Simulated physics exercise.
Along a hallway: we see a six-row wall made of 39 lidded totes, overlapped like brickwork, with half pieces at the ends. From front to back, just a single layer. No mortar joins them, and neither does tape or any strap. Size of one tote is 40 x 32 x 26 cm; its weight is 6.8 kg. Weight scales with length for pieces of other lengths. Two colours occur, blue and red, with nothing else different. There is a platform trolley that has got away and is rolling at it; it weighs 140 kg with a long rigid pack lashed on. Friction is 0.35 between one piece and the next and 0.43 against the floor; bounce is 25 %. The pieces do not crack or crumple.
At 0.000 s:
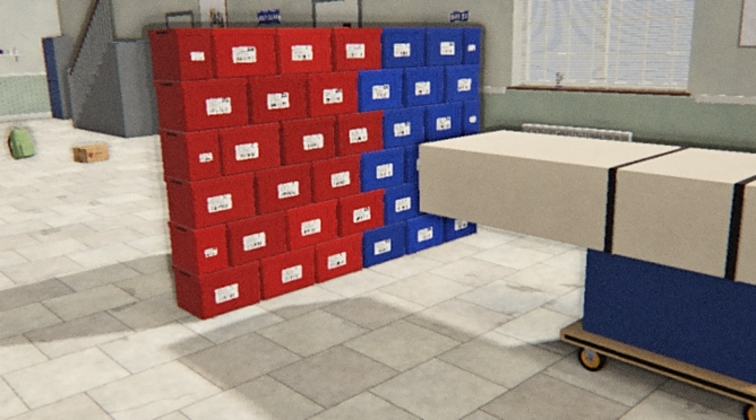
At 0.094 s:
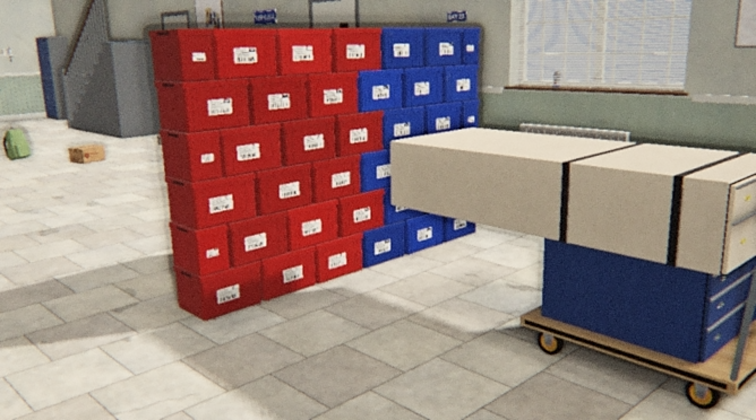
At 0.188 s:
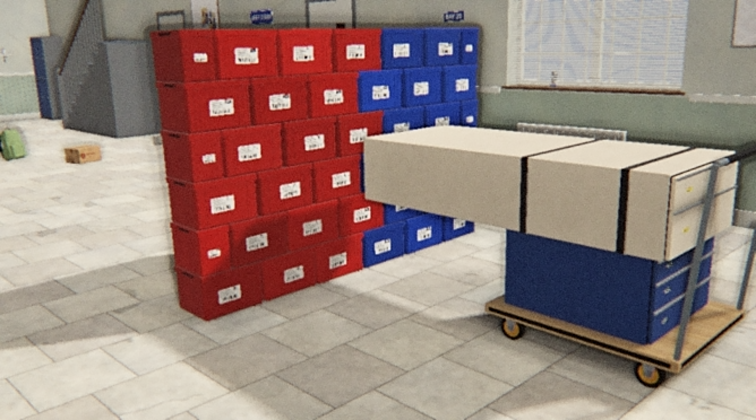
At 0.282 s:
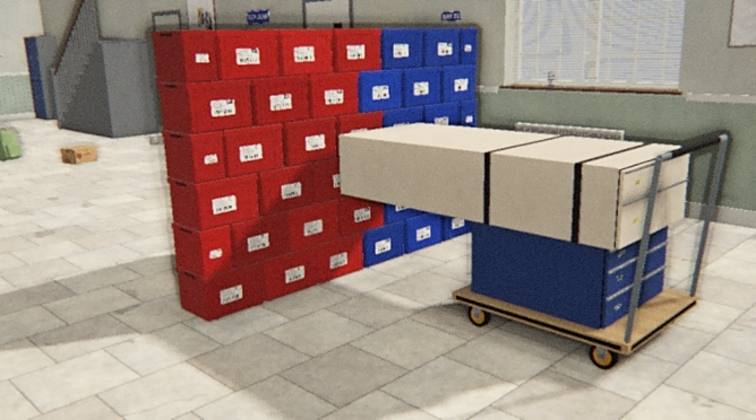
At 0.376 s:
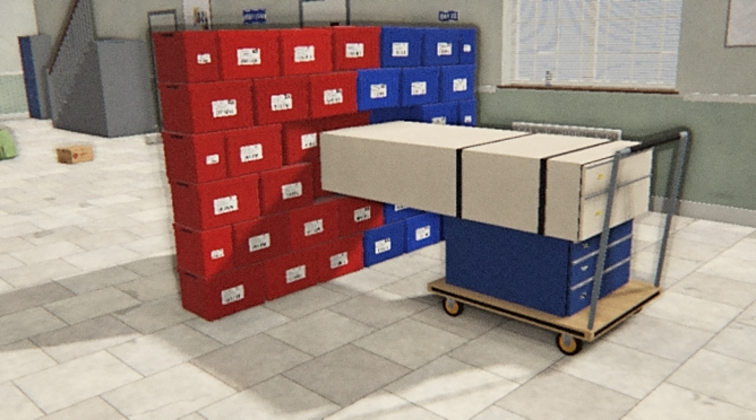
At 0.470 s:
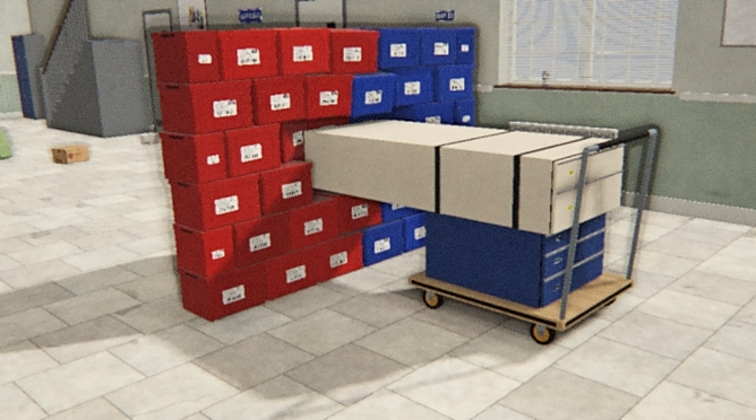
The clip opens on a stacked wall of red and blue lidded totes, with a platform trolley carrying a long pale load at the right. The trolley rolls left until the load's end meets the wall, then pushes into it, shifting and slightly tilting several totes around the contact point.
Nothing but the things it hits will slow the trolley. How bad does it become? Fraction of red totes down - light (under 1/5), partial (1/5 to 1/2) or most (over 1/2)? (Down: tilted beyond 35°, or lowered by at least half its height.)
Partial.
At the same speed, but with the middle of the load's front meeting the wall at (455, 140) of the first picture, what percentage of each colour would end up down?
Result - red: 0 %; blue: 50 %.
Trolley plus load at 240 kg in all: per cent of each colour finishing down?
Red 30, blue 30 per cent.
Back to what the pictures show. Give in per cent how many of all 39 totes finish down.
That comes to around 20 percent.
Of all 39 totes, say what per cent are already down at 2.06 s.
At that instant, 20 percent.
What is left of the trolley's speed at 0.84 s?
Speed: Near 1.2 m/s.
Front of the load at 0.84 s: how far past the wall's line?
Reading: Approx. 75 cm past the line.
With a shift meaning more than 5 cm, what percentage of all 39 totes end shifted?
60 percent.
Around 0.58 s, load 42 cm past the wall's line, still rolling; none of the 21 red totes down (0 of 39 in all colours); top red tote tipped 7°; top blue tote displaced 52 mm.
Around 0.84 s, load 75 cm past the wall's line, still rolling; 2 of the 21 red totes down (4 of 39 in all colours); top red tote tipped 14°; top blue tote displaced 15 cm.
Around 1.22 s, load 1.08 m past the wall's line, still rolling; 4 of the 21 red totes down (6 of 39 in all colours); top red tote tipped 26°; top blue tote tipped 5°.
Around 2.06 s, load 1.12 m past the wall's line, stopped; 6 of the 21 red totes down (8 of 39 in all colours); top red tote tipped 32°, 99 cm lower; top blue tote tipped 23°, 9 cm lower.
Finally (3.5 s), load 1.12 m past the wall's line, stopped; 6 of the 21 red totes down (8 of 39 in all colours); top red tote on its side; top blue tote tipped 22°, 9 cm lower. That is 29 per cent. Seen by the last camera, middles, top red tote near (170, 241), top blue tote near (354, 63).
